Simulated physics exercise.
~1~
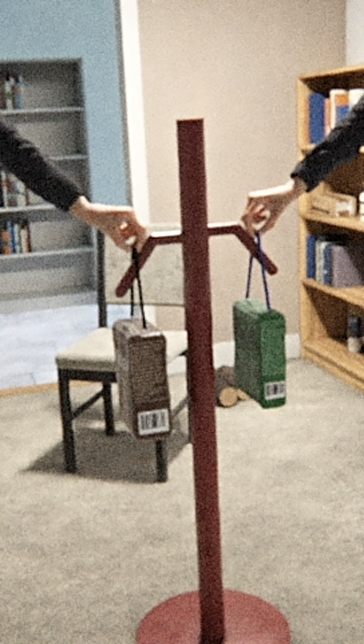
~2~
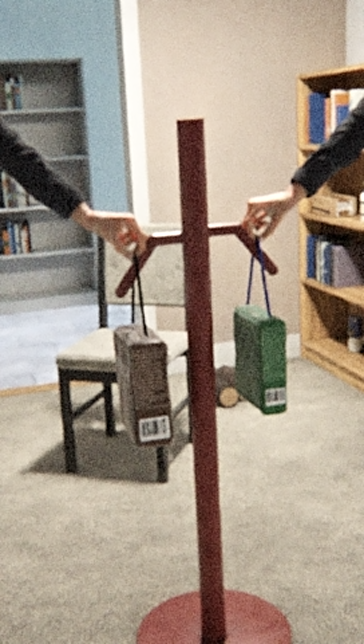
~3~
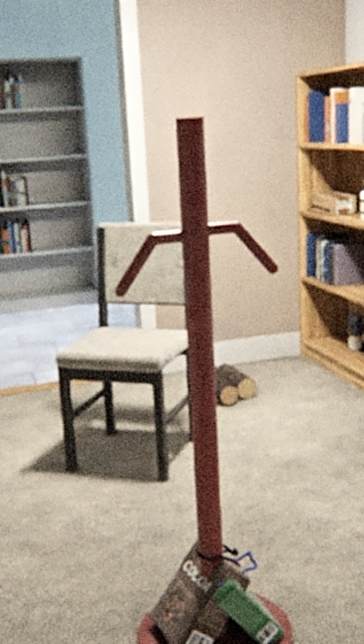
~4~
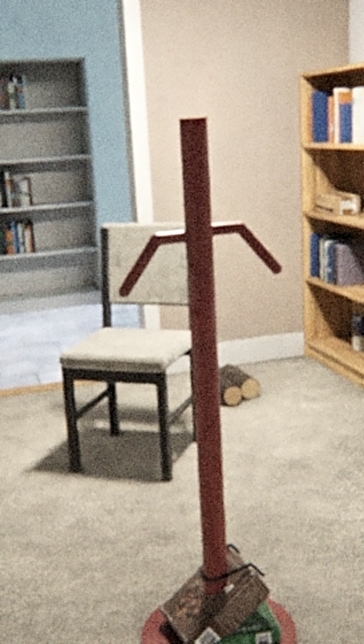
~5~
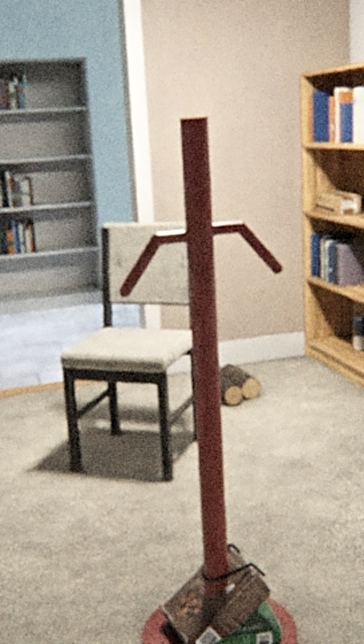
Two hands release a brown bag and a green bag hung by loops on the downward-sloping arms of a dark red stand, and both bags drop to its round base, where they tip over slightly and come to rest in a heap against the post.
